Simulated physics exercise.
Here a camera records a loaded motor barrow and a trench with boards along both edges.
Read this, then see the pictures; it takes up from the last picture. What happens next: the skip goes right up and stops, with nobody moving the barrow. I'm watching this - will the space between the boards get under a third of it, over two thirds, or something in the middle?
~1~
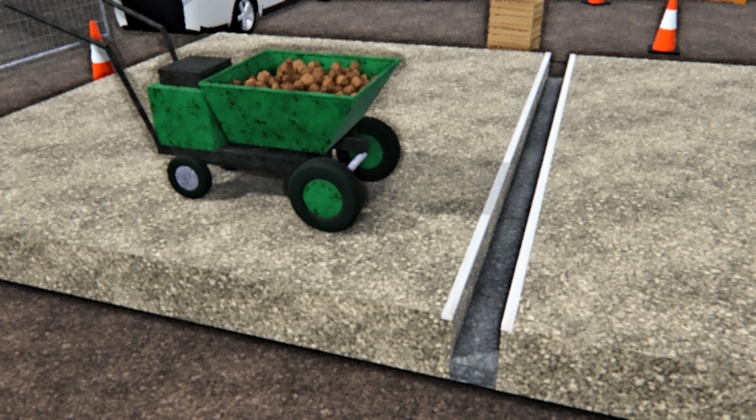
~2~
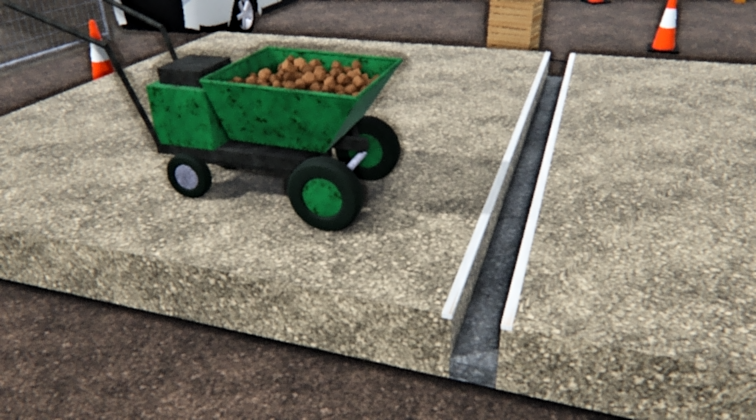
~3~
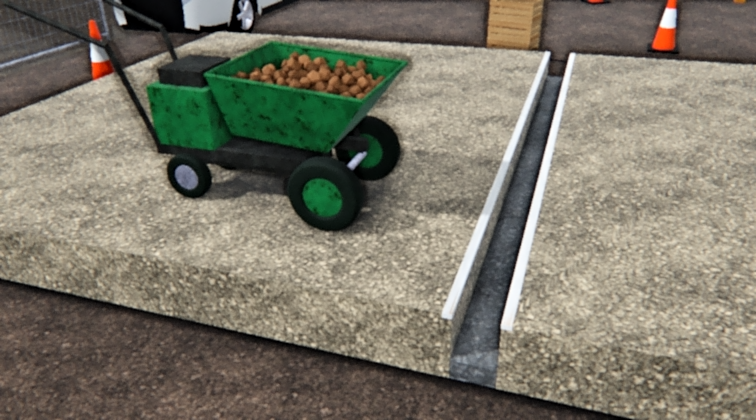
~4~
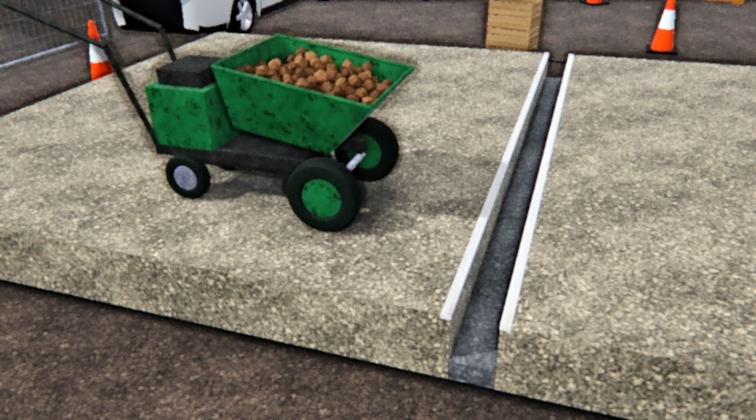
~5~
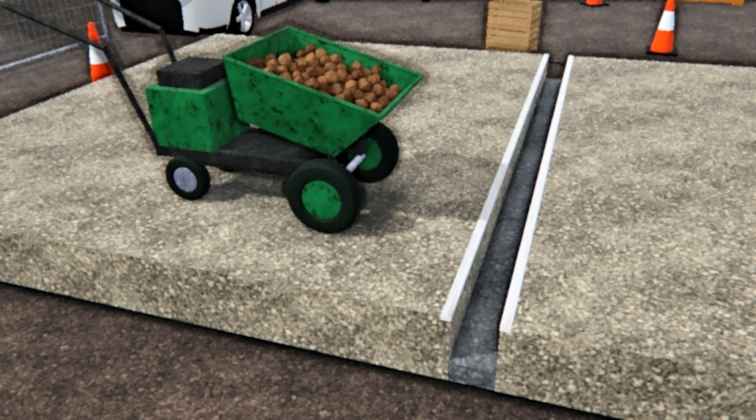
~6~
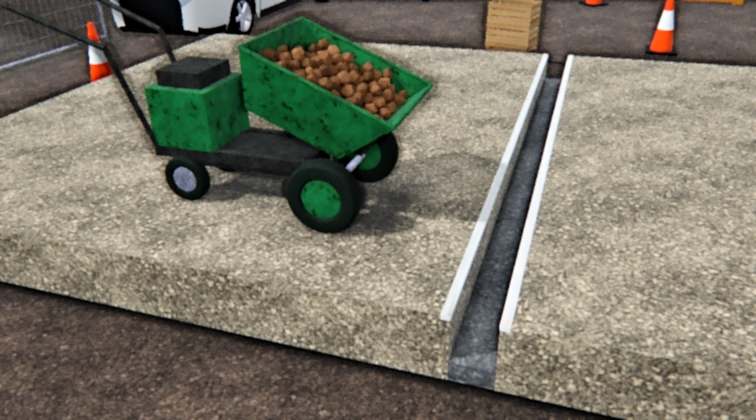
It gets something in the middle, between a third and two thirds.
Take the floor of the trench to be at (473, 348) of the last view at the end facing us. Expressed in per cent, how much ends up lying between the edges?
Some 50 per cent.
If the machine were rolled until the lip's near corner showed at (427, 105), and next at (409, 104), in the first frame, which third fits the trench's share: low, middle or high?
Well, for the first stop the answer is less than a third, and for the second it is between a third and two thirds.
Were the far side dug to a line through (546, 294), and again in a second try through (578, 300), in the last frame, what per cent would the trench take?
The first try comes to close to 60 per cent, the next to 60 per cent.
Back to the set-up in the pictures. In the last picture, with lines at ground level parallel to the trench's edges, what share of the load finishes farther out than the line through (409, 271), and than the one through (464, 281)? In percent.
80 % and 60 %.
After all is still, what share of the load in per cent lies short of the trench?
20 percent.
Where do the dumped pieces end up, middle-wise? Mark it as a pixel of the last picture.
I'd put the middle somewhere around (499, 240).
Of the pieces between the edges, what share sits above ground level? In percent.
My figure is near 5 per cent.
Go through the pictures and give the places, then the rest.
Lip of the skip (355, 99), level; top of the load (297, 79), clay clods; first edge of the trench (461, 278); far edge (517, 288), the trench under half as wide as the skip, and about as deep as wide, in the first frame.
Lip of the skip (357, 99), tipped barely; top of the load (298, 77), in the second frame.
Lip of the skip (363, 102), tipped barely; top of the load (303, 75), in the third frame.
Lip of the skip (371, 108), tipped a little; top of the load (286, 72), in the fourth frame.
Lip of the skip (382, 118), tipped clearly; top of the load (296, 69), in the fifth frame.
Lip of the skip (394, 128), tipped clearly; top of the load (298, 68); first edge of the trench (460, 279); far edge (515, 289), in the sixth frame.
Just after the last frame, skip tipped steeply; every one in the skip.
A moment on, skip tipped right over; roughly two thirds in the skip; roughly a quarter short of the trench; roughly a quarter in or heaped over the trench; just a few beyond it; just a few falling.
Further on, skip tipped right over; roughly a quarter in the skip; roughly a quarter short of the trench; roughly half in or heaped over the trench; about a tenth beyond it.
When it is over, skip tipped right over; roughly a quarter in the skip; roughly a quarter short of the trench; roughly half in or heaped over the trench; about a tenth beyond it.
